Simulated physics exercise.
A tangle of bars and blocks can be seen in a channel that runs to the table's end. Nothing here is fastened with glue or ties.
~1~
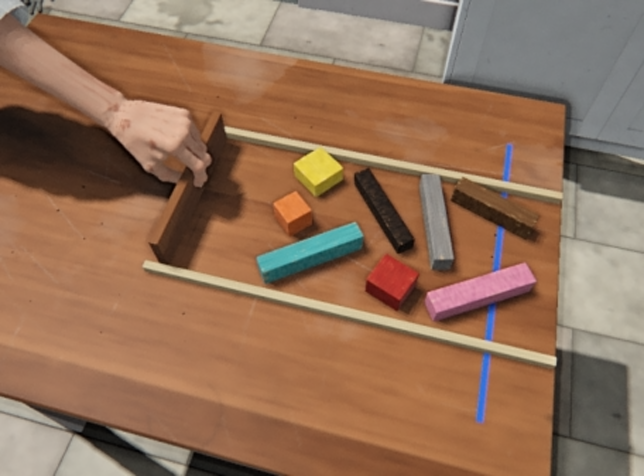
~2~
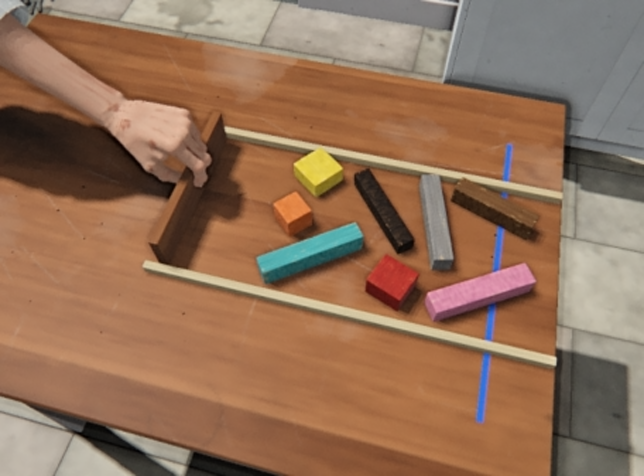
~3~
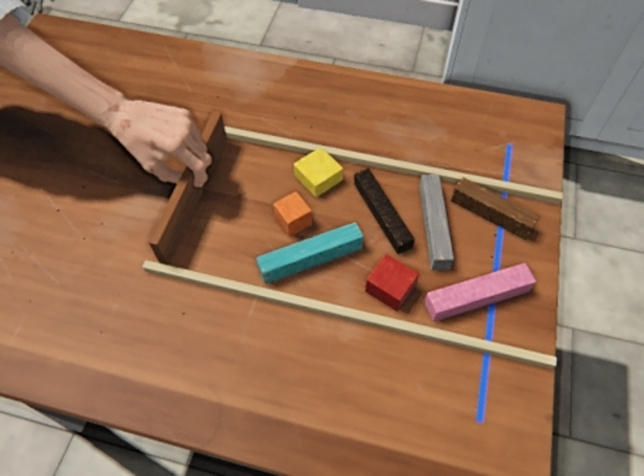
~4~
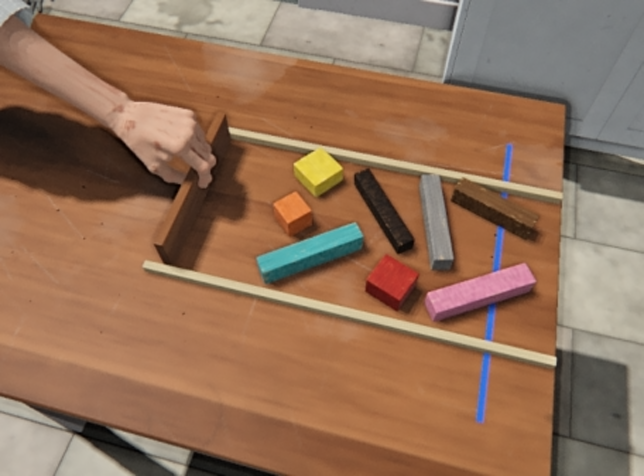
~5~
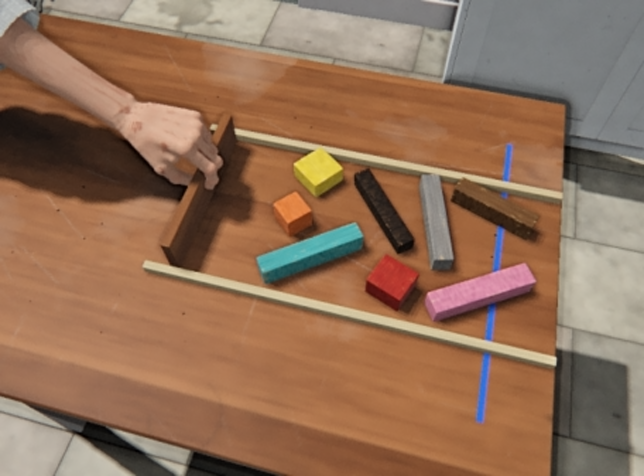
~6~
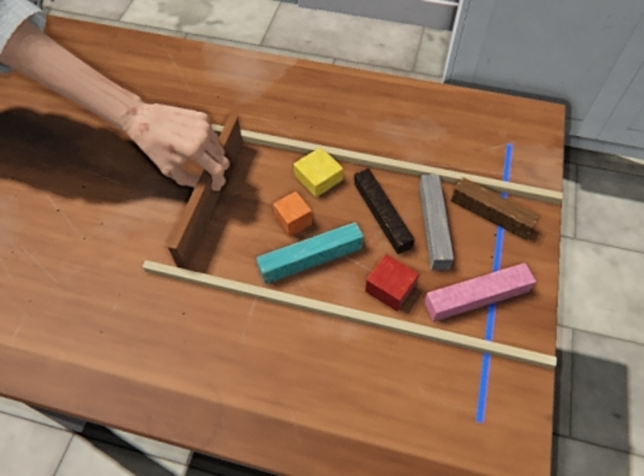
At first, a hand holds a wooden board upright at the left of a channel on a table, with coloured bars and blocks scattered between two pale strips and a blue line across the right. Then the hand slides the board slightly to the right, while the bars and blocks stay still.
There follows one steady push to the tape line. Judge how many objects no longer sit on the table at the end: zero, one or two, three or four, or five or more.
So the push knocks three or four off, going by the tape.
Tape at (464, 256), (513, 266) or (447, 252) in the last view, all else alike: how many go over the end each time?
2, 5, 0.
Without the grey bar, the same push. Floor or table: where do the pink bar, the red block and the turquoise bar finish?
Result - pink bar: Gone; red block: Up; turquoise bar: Up.
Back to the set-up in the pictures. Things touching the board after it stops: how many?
Contact count: 3.
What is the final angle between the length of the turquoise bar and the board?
The angle is about 20 degrees.
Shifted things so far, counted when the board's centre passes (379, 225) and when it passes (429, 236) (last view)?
At the first place 8, at the second 8.
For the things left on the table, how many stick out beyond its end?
The total would be 2.
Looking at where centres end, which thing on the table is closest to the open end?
That is the black bar.
A little later, none off yet; brown bar at rest near (494, 208); pink bar at rest near (480, 292); grey bar at rest near (435, 221).
When it is over, the number that fall off is three or four; down, grey bar, pink bar and brown bar.
